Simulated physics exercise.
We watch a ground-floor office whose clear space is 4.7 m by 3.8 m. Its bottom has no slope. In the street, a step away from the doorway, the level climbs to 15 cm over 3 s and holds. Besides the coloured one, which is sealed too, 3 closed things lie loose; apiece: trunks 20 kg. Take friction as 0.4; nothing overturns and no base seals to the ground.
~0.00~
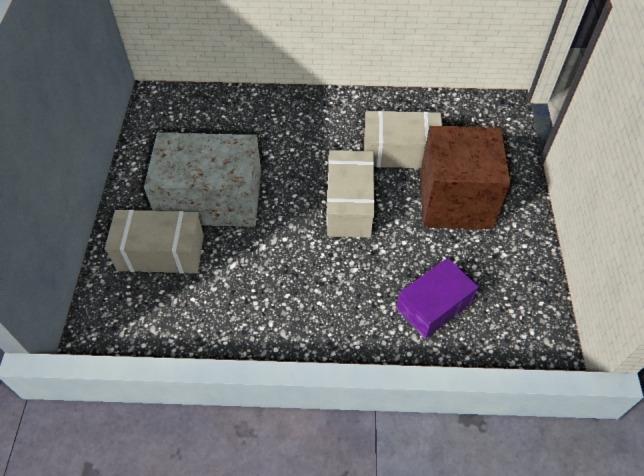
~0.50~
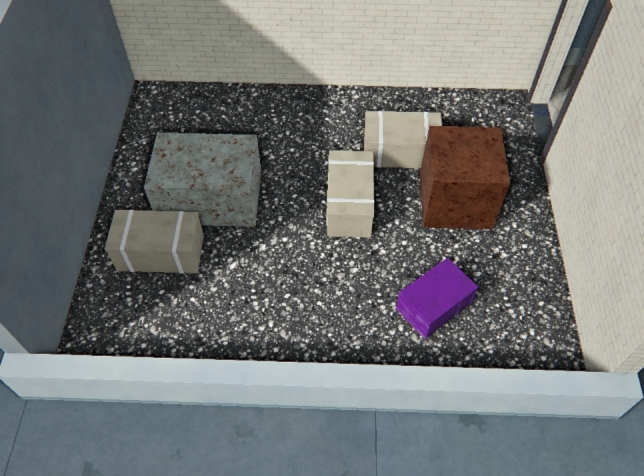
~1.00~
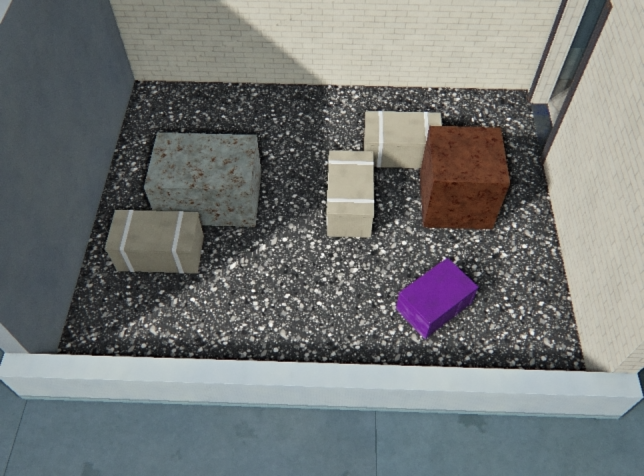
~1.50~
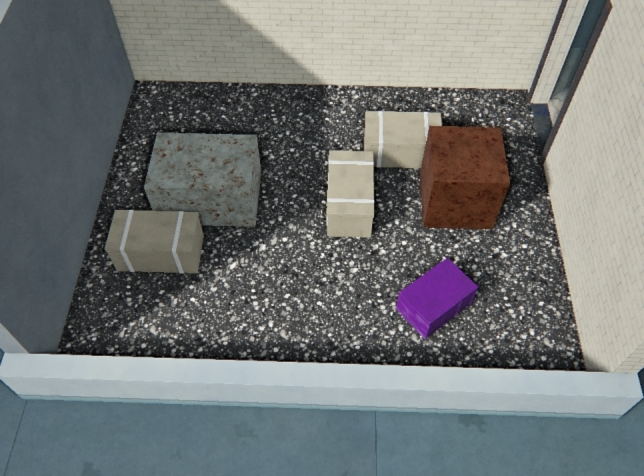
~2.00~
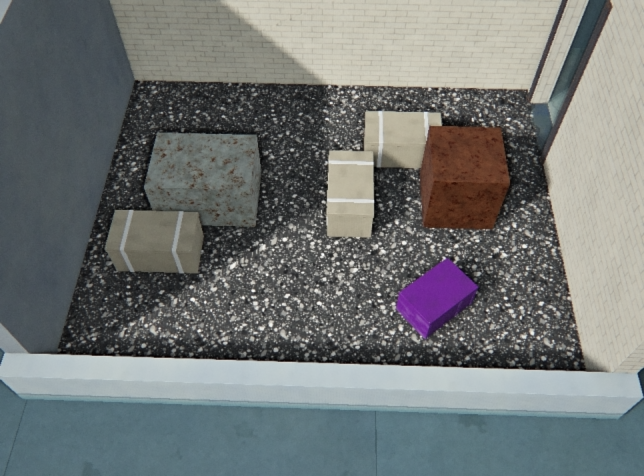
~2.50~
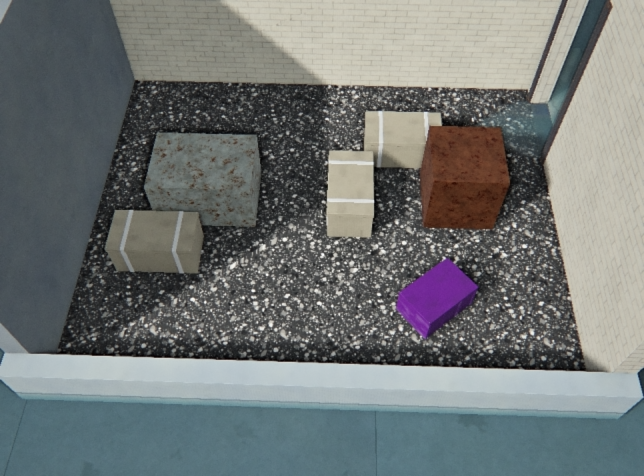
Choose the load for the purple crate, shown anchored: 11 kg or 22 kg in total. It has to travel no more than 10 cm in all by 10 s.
For it, the lower weight is enough.
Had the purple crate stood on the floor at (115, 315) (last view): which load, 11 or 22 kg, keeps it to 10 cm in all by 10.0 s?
Either load holds.
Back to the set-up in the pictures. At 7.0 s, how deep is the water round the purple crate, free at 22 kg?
Roughly 1 cm.
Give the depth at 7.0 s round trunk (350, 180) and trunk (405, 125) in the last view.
Roughly 2 and 4 cm.
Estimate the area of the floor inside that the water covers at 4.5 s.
Some 3.5 m2.
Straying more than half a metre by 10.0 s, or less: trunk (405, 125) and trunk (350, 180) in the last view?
In that order: Past it, short of it.
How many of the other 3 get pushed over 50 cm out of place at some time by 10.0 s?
That makes 1.
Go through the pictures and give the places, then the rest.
The purple crate at (439, 290), on the bottom; water covers 0.0 m2; 0 of 4 have shifted, in the first frame.
The purple crate at (439, 290), on the bottom; 0.0 m2 under water; 0 of 4 have shifted, in the second frame.
The purple crate at (439, 290) rests on the ground; water covers 0.0 m2; 0 of 4 have shifted, in the third frame.
The purple crate at (439, 290), on the bottom; 0.0 m2 under water; 0 of 4 have shifted, in the fourth frame.
The purple crate at (439, 290) rests on the ground; water covers 0.0 m2; 0 of 4 have shifted, in the fifth frame.
The purple crate at (439, 290) rests on the ground; 0.3 m2 under water; 0 of 4 have shifted, in the sixth frame.
After 3.5 s the purple crate would be 0 cm from its start with 11 kg and 0 cm from its start with 22 kg; 0 cm of water round it then.
After 4.5 s the purple crate would be 0 cm from its start with 11 kg and 0 cm from its start with 22 kg; 0 cm of water round it then.
After 7.0 s the purple crate would be 0 cm from its start with 11 kg and 0 cm from its start with 22 kg; 1 cm of water round it then.
After 10.0 s the purple crate would be 0 cm from its start with 11 kg and 0 cm from its start with 22 kg; 2 cm of water round it then.
